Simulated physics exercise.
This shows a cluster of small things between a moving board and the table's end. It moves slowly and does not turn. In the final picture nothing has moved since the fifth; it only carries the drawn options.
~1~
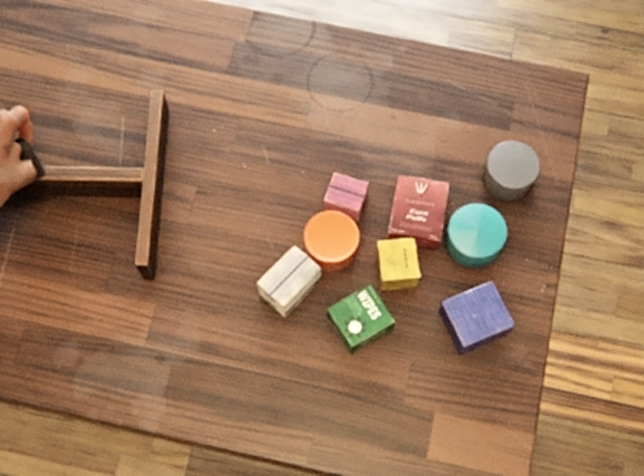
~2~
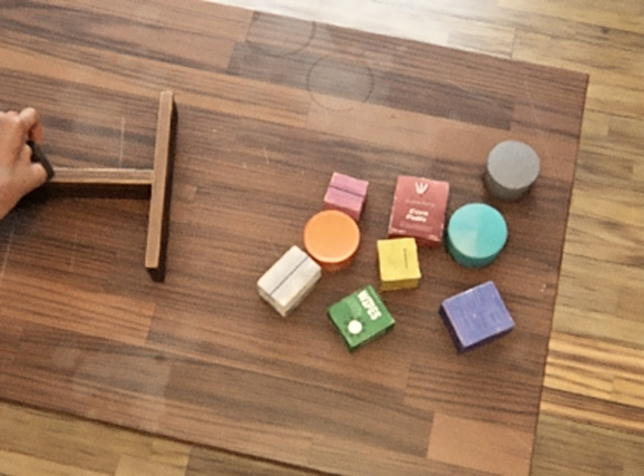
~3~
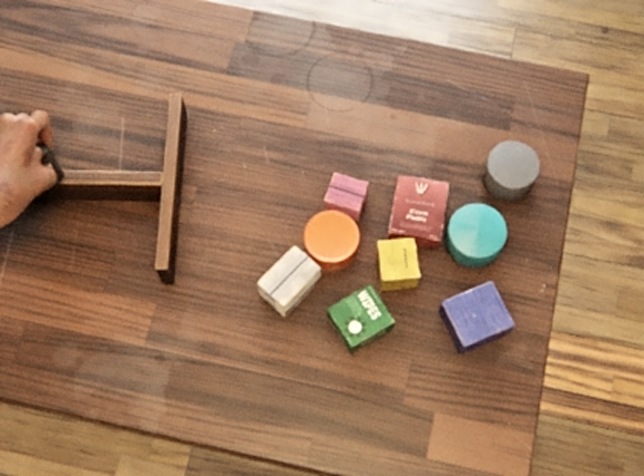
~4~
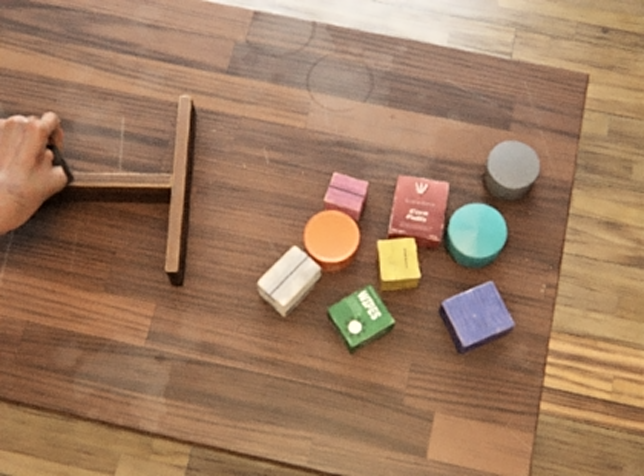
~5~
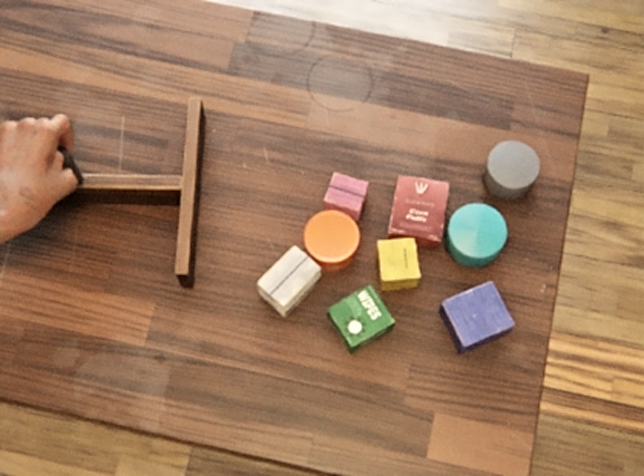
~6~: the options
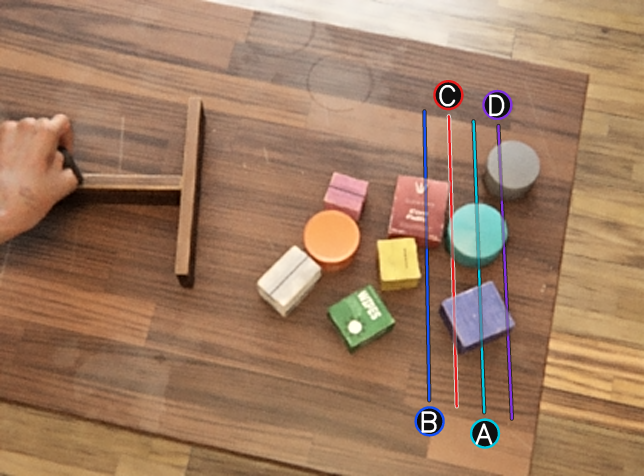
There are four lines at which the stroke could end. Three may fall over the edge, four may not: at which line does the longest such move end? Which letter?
The farthest such stop is A.
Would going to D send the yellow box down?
Yes.
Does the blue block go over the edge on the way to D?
Yes.
On the copy, A at (479, 259); B at (427, 248); C at (453, 254); D at (505, 265).
On A. First, board (292, 204); green box (368, 321); white box (315, 288).
Then, board (397, 226); blue block (519, 316); turquoise tin (528, 237).
Finally, board (479, 243); blue block over the edge; turquoise tin over the edge; three fallen.
By contrast, B is within the limit but short; C is within the limit but short; D drops four.
